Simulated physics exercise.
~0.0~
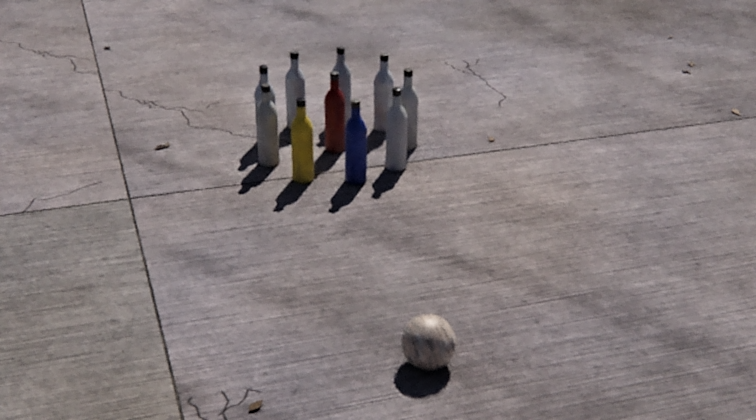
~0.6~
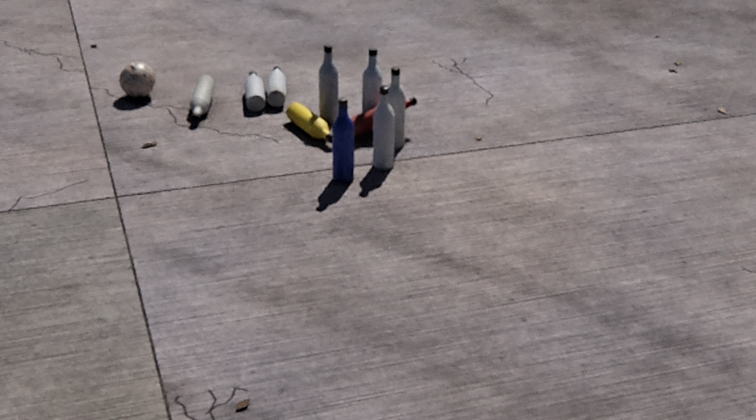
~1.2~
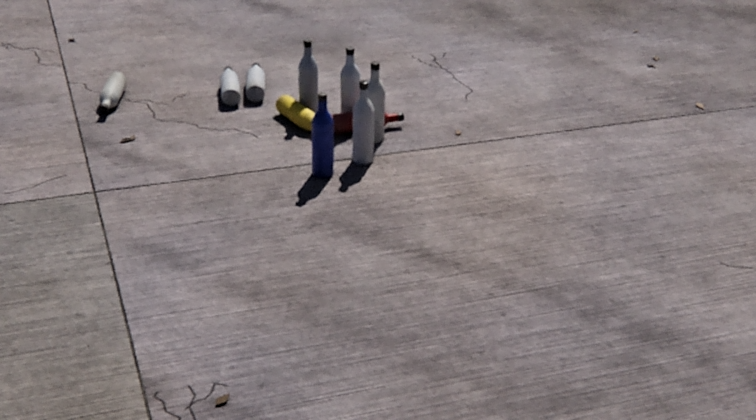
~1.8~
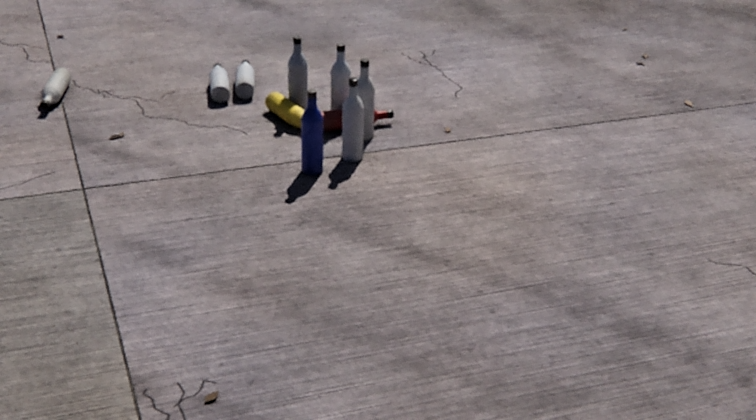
Stone ball rolling into a cluster of capped bottles on concrete, toppling red, yellow and pale ones, the blue bottle still standing.
